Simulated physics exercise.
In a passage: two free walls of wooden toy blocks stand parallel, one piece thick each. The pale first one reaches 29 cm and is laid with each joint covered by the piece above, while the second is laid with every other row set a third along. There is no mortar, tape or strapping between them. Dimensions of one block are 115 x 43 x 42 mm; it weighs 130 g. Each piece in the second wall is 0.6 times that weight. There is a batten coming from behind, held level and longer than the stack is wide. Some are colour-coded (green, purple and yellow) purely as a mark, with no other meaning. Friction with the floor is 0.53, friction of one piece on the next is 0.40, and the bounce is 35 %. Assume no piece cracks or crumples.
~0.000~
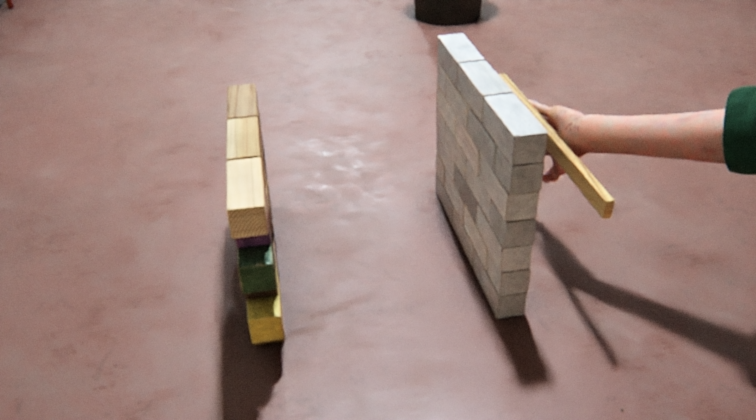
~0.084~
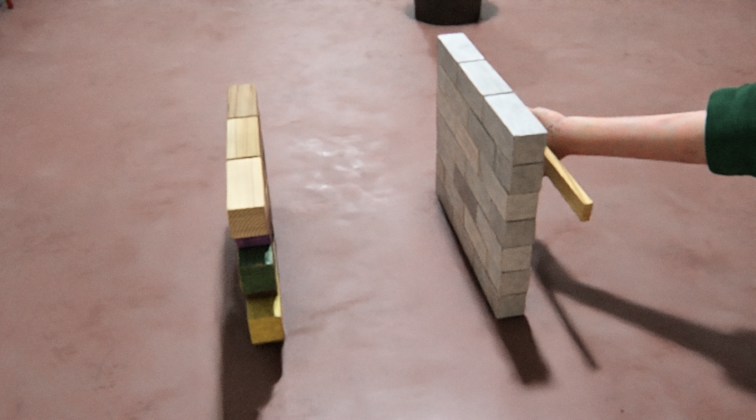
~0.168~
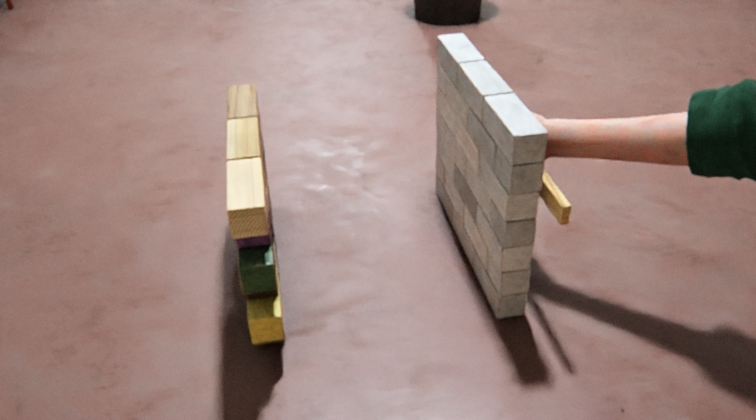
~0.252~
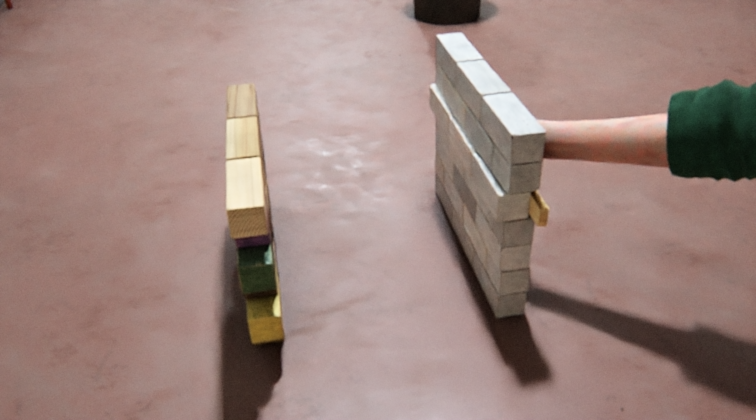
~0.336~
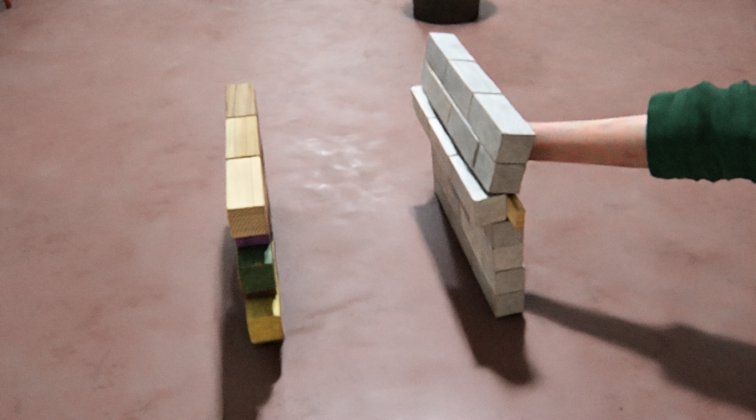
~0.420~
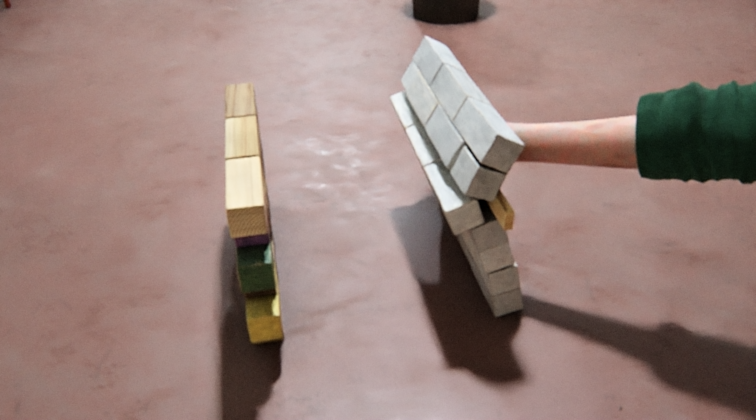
A hand pushed a wooden batten leftward into the back of the pale block wall, shoving its middle out and tilting the upper rows, while the wall with green, purple and yellow blocks stayed still.
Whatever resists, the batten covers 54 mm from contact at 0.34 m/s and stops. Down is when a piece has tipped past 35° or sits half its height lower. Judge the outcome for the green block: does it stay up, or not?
For the green block, the answer is it does.
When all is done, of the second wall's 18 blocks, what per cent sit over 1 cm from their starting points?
The share is 0 %.
By 0.48 s, 10 of the pale wall down; none of the 18 blocks of the second wall down; green block unmoved.
By 0.56 s, 19 of the pale wall down; none of the 18 blocks of the second wall down; green block unmoved.
By 0.88 s, 18 of the pale wall down; none of the 18 blocks of the second wall down; green block unmoved.
When it is over (1.9 s), 18 of the pale wall down; none of the 18 blocks of the second wall down; green block unmoved; purple block unmoved; yellow block unmoved. In pixels of the last frame, middles, green block near (255, 251), purple block near (249, 207).
